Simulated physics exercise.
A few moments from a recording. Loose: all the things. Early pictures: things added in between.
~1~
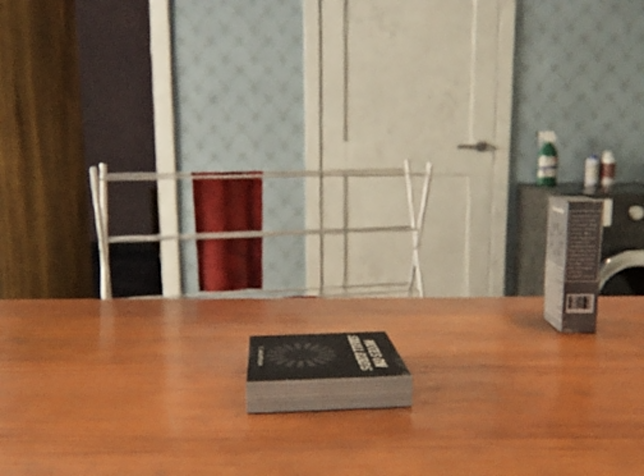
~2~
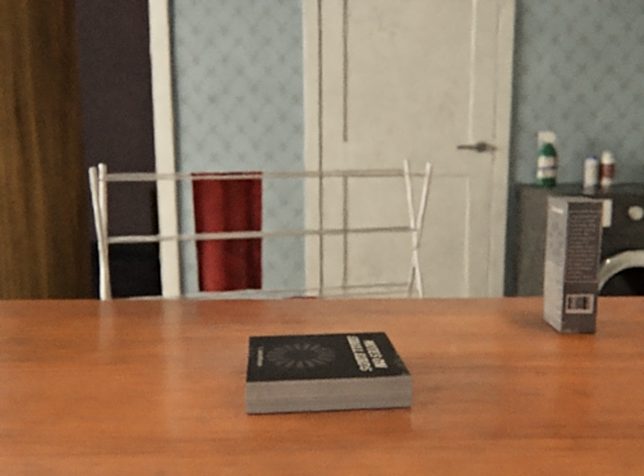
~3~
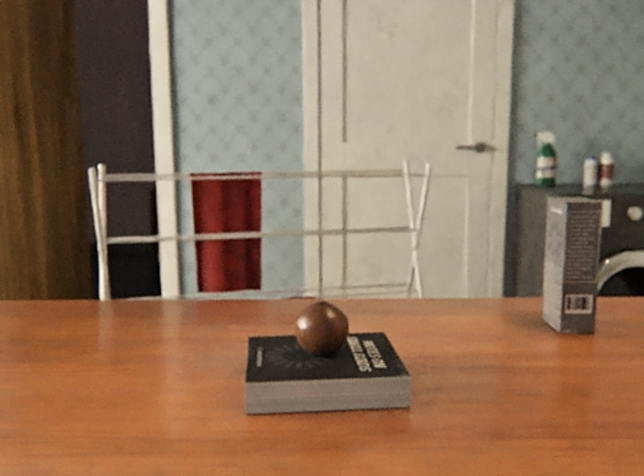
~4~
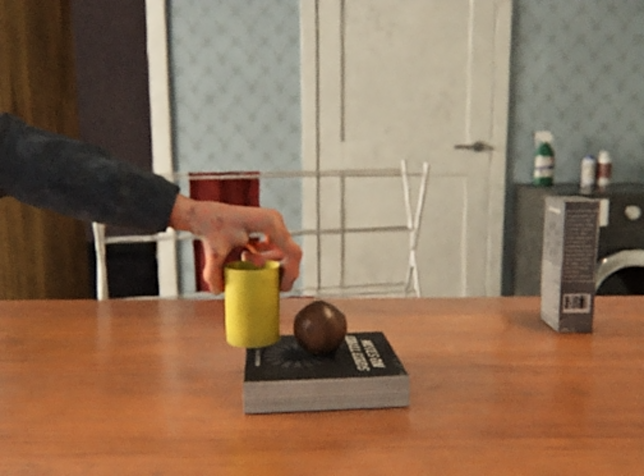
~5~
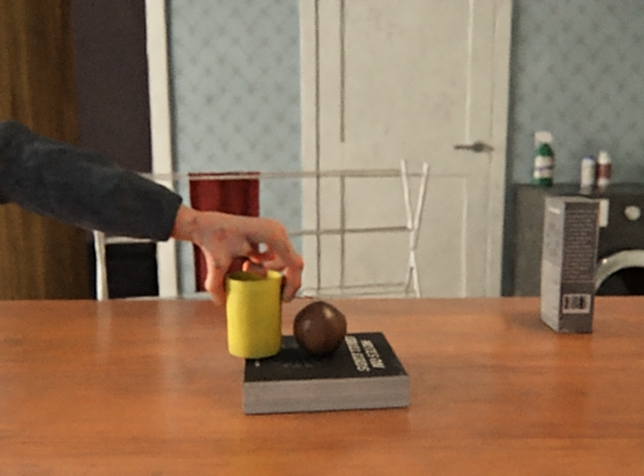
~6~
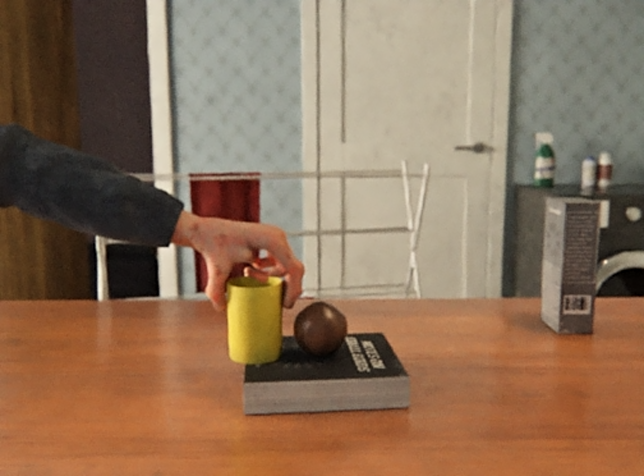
A hand in a dark sleeve reaches in from the left and lowers a yellow cup onto the left part of a black book, still gripping it. Before that, a round brown onion appears on the book, which lies on an orange-brown wooden table seen from the front, slightly above. A grey carton stands at right, with a white drying rack, red cloth and pale door behind; the camera stays still.
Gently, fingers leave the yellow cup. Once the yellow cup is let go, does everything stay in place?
Yes, the pile rests steadily.
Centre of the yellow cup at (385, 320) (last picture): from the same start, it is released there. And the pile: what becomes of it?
Result: Pile standing.
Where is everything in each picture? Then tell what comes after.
In the first frame, the last thing is not in view yet; grey carton (572, 263).
In the second frame, the last thing is not in view yet.
In the third frame, the last thing is not in view yet; black book (322, 369).
The fourth frame shows coming down; yellow cup (252, 303); grey carton (569, 263).
The fifth frame shows coming down; yellow cup (255, 313); brown onion (320, 328).
The sixth frame shows set down, still held; yellow cup (255, 318); black book (321, 369).
Then, 0.20 s after the last picture, nothing has stirred.
Then, 0.50 s after the last picture, yellow cup resting near (255, 319).
At rest, all 4 in place. Seen from the same camera at the end, yellow cup near (255, 319). The pile holds.
